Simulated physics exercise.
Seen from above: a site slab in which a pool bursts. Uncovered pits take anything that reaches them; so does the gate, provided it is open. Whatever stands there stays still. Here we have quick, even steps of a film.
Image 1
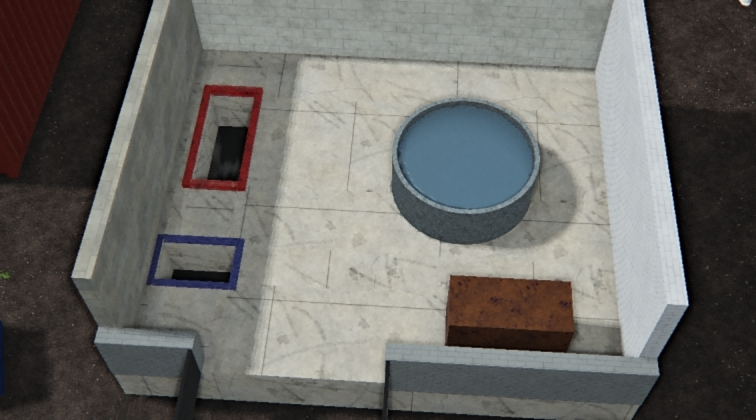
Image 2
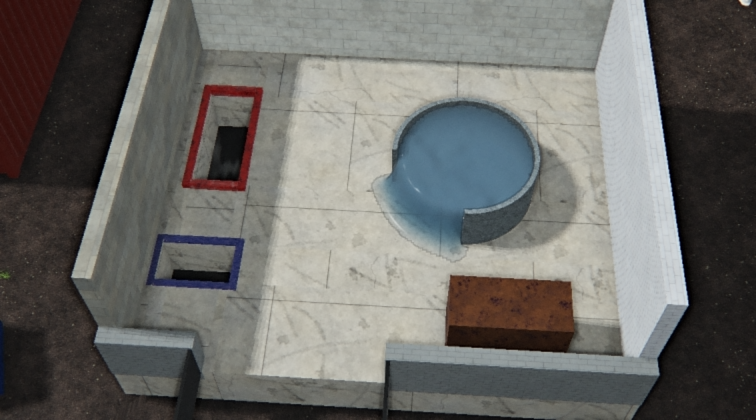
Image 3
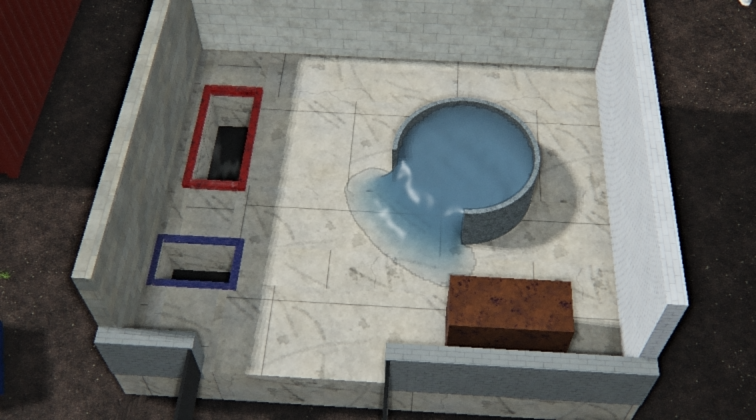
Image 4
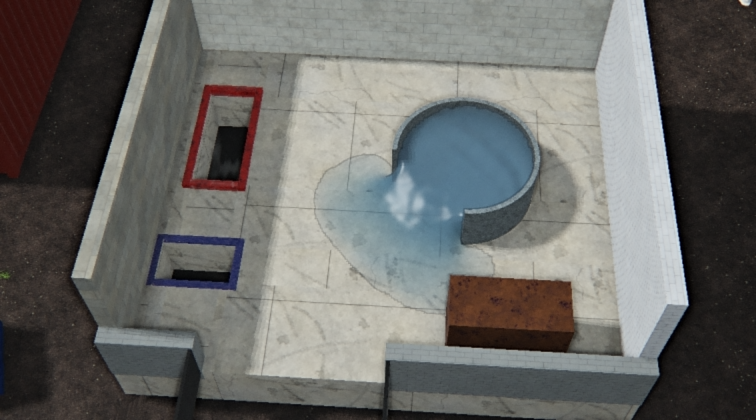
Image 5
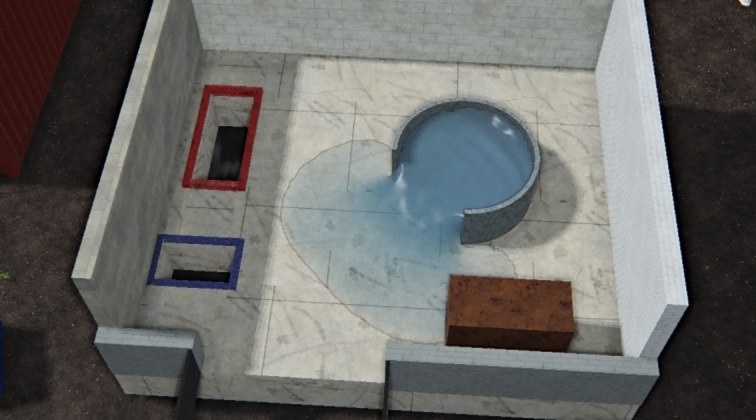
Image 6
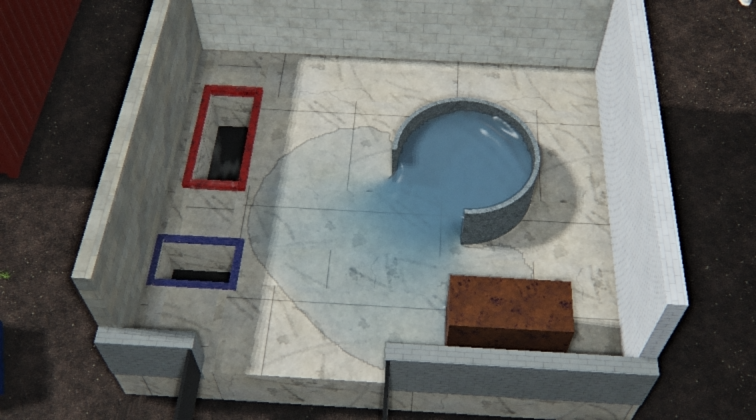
Water bursts through the round tank's lower left side and spreads across the pale floor.
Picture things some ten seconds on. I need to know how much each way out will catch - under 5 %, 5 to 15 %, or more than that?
One by one: I expect the gate to account for upward of fifteen per cent; I expect the blue pit to account for upward of fifteen per cent; I expect the red pit to account for a fraction below five per cent.
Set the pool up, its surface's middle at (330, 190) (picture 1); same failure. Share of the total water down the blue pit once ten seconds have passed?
Estimate for the blue pit - some 50 in a hundred.
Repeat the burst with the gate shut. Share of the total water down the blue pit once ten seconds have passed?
That comes to 55 in a hundred for blue.
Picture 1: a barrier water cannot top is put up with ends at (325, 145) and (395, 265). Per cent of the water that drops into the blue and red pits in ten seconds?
The blue pit gets 6 per cent, the red pit 0 per cent.
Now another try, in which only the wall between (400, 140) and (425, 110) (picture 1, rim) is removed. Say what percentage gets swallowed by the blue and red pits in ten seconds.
Blue 12 %, red 20 %.
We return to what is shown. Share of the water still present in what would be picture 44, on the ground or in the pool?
About 40 per cent.
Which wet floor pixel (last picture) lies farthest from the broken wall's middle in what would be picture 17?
Estimated pixel: (131, 351).
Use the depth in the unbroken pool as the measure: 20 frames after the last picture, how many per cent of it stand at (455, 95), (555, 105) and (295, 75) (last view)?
At the three places, in the order asked: Around 0, 0 and 2 per cent.
A moment on, water covers 40 % of the floor; the gate 3 %, the blue pit 2 %, the red pit 0 %.
Next, water covers 50 % of the floor; the gate 14 %, the blue pit 6 %, the red pit 0 %.
Then, water covers 55 % of the floor; the gate 25 %, the blue pit 15 %, the red pit 0 %.
Later, water covers 70 % of the floor; the gate 35 %, the blue pit 24 %, the red pit 0 %.
In the end, water covers 85 % of the floor; the gate 42 %, the blue pit 29 %, the red pit 0 %.
